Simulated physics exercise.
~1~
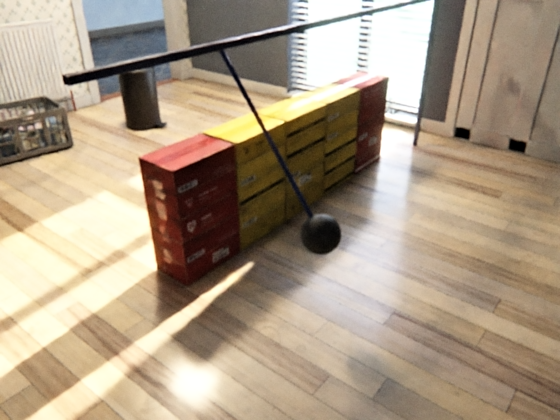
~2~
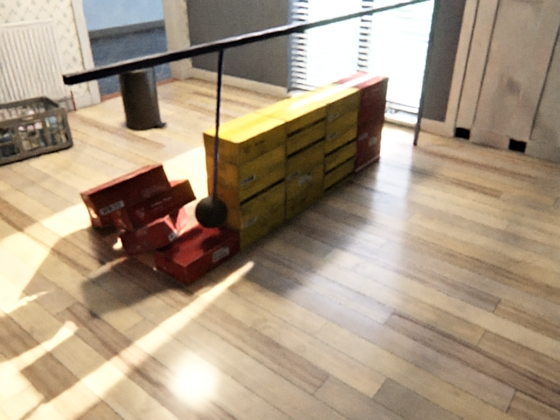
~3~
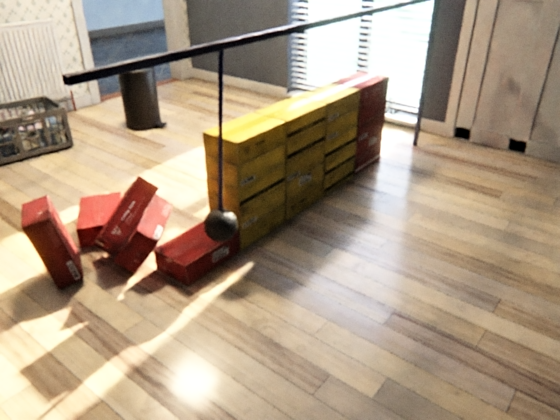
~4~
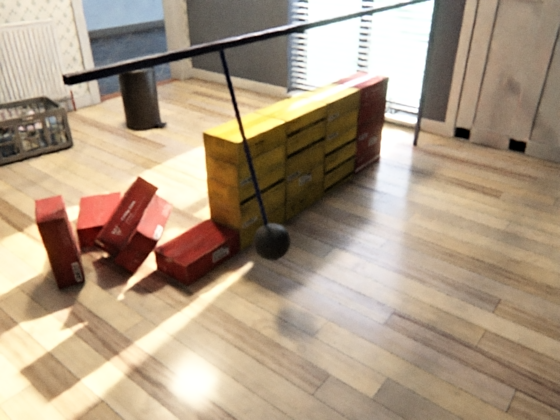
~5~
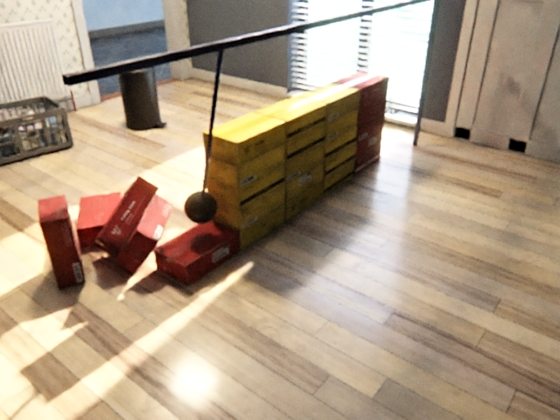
A hanging ball knocks red boxes to the floor and keeps swinging beside the standing rest.
